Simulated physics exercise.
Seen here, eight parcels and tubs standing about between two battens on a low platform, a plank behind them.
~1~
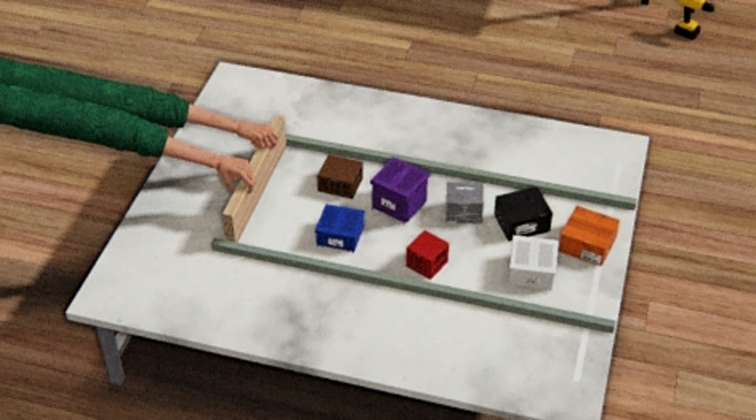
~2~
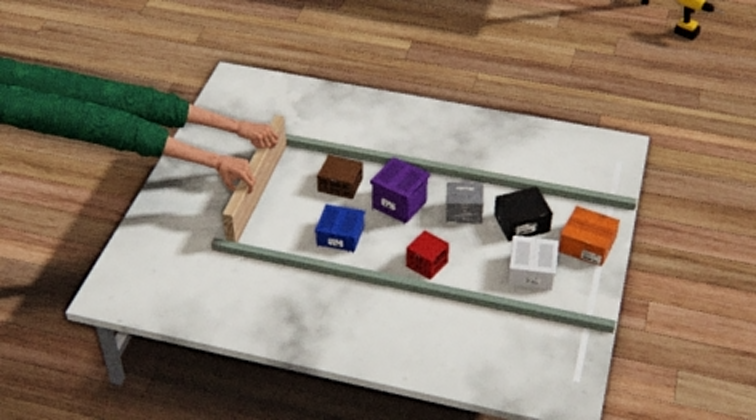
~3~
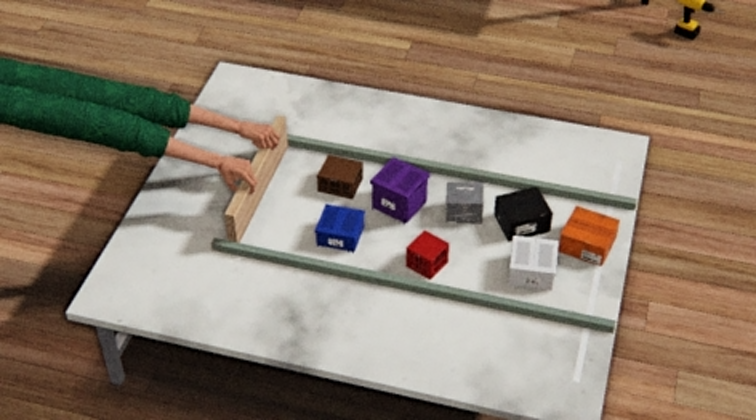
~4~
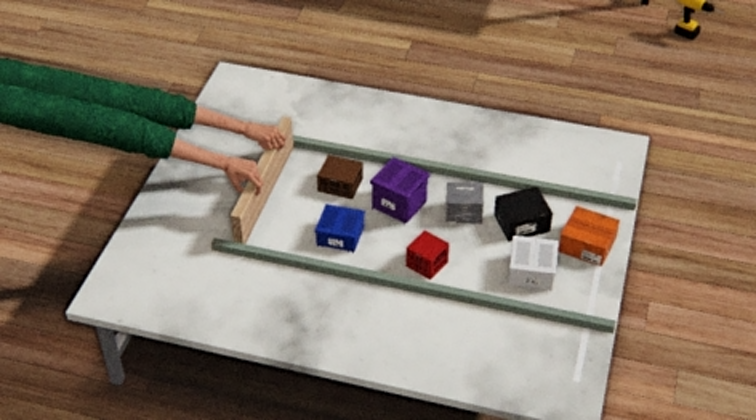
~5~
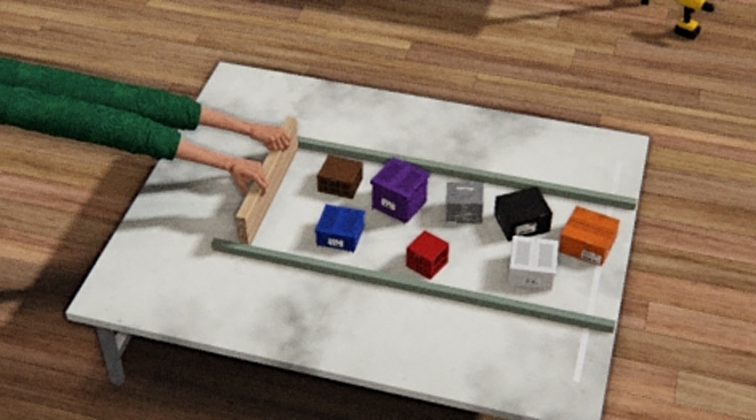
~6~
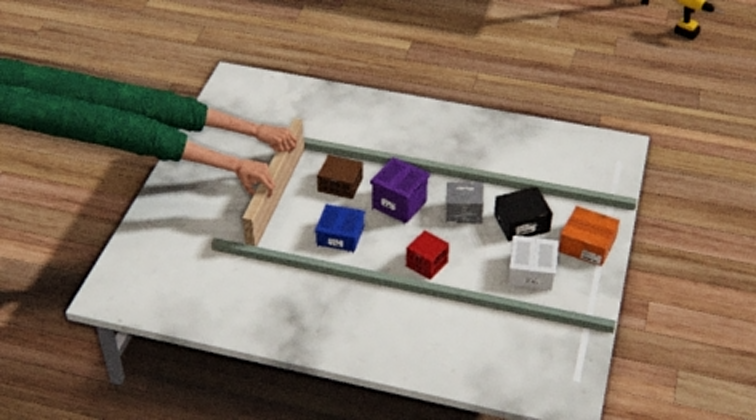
Wooden plank edging slowly right between two green battens, pushed by two green-sleeved arms, as eight coloured boxes stand still.
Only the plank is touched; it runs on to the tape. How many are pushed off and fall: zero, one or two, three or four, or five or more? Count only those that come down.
Here the number that fall off is five or more.
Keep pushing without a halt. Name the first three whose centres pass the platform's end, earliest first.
The order is the orange parcel, the black parcel, the grey box.
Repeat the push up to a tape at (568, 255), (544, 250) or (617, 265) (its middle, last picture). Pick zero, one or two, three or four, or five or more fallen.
In that order: Five or over; 3 or 4; five or more.
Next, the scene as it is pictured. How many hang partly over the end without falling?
It comes to 2.
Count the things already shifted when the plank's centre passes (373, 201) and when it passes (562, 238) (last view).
First 5, then 8.
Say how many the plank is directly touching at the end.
It touches 2.
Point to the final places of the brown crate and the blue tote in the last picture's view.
About (626, 231), and the other about (617, 284).
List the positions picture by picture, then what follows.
Orange parcel (589, 236); white tote (533, 263); black parcel (523, 214); plank (256, 179); tape (600, 261), in the first frame.
White tote (533, 263); red crate (427, 255), in the second frame.
Black parcel (523, 214); purple tote (400, 191), in the third frame.
Orange parcel (589, 236); blue tote (340, 229), in the fourth frame.
White tote (533, 263); grey box (465, 203), in the fifth frame.
Orange parcel (589, 236); white tote (533, 263); black parcel (523, 214); plank (275, 182); tape (600, 261), in the sixth frame.
Early on, none off yet; orange parcel travelled a little near (601, 241); white tote at rest near (533, 263); black parcel travelled about its own width near (555, 222).
Finally, the number that fall off is five or more; lost, purple tote, red crate, grey box, black parcel, white tote and orange parcel.
